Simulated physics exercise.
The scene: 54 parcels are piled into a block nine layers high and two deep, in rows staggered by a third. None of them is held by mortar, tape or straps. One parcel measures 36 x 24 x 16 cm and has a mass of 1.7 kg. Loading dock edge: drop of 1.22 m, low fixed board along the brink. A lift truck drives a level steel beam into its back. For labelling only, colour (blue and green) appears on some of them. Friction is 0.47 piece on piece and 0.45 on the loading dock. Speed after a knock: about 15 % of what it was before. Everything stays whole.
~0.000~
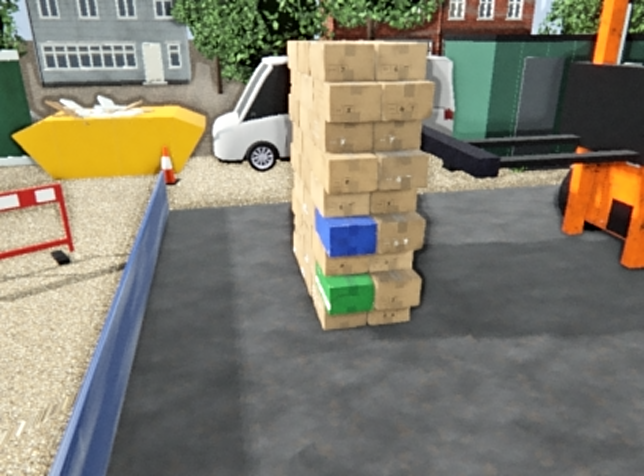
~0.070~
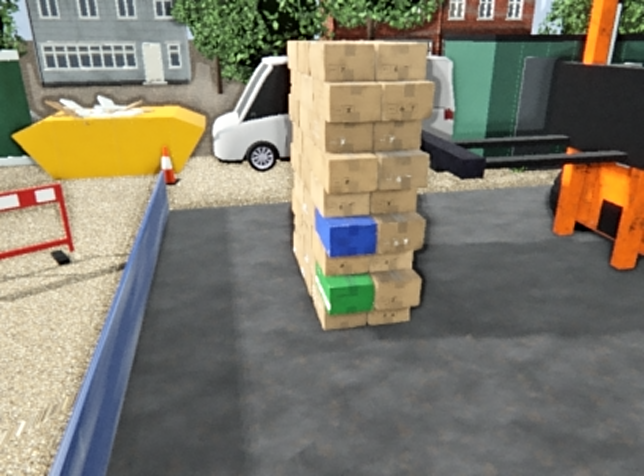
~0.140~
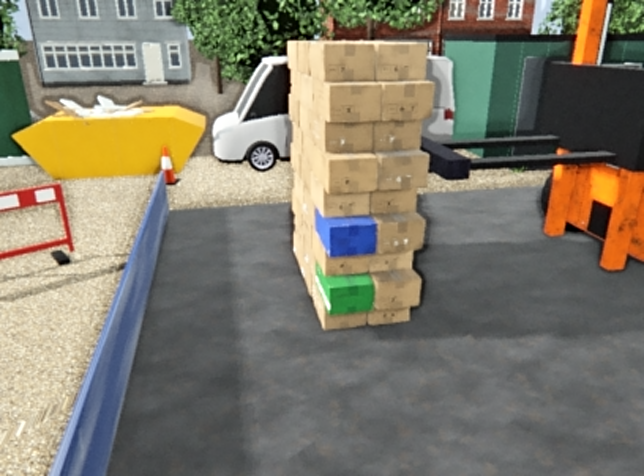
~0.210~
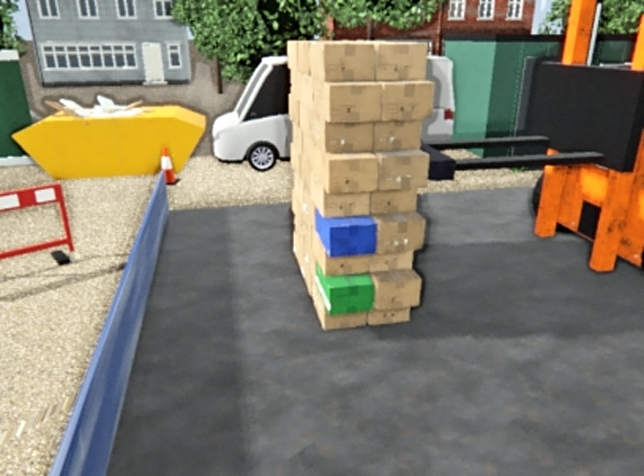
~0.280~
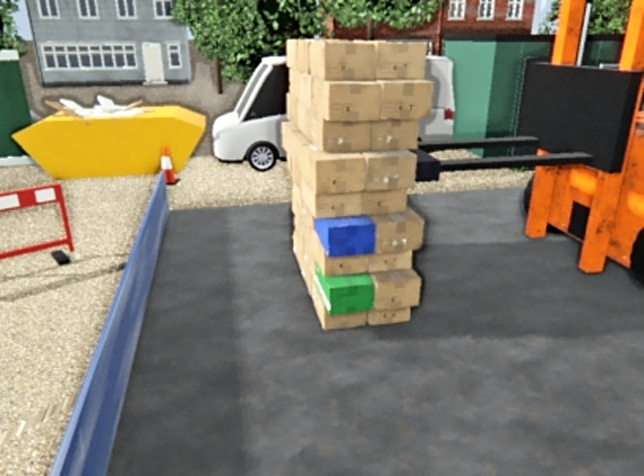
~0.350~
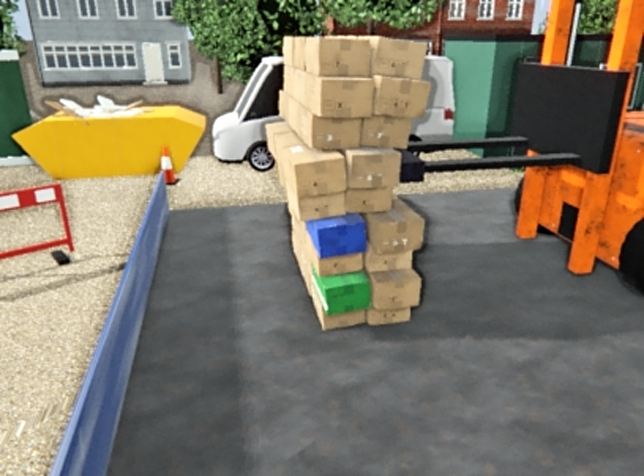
An orange forklift on the right moves left across the dark ground, its level black beam closing in on a tall stack of cardboard boxes. The beam pushes into the stack, and the upper rows shift left, then boxes around the blue one slide and tilt slightly, opening gaps between them.
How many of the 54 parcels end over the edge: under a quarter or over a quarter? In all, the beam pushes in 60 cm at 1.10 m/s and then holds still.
Fewer than one in four.
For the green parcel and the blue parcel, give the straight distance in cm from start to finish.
Green 40 cm, blue 80 cm.
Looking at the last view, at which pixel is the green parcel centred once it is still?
At about (280, 311).
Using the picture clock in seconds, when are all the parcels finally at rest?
Close to 5.0 seconds.
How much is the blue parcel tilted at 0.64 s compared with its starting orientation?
Roughly 40°.
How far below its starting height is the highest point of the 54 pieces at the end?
I make it close to 45 cm.
After 0.64 s, none of the 54 parcels over the edge, 42 disturbed; blue parcel 40° from how it stood, 56 mm lower; green parcel 34° from how it stood.
After 1.22 s, none of the 54 parcels over the edge, 43 disturbed; blue parcel on its side; green parcel on its side.
In the end (5.1 s), 6 of the 54 parcels over the edge; blue parcel on its side; green parcel on its side. That is 11 per cent. From the last view, middles, blue parcel near (215, 320), green parcel near (280, 311).
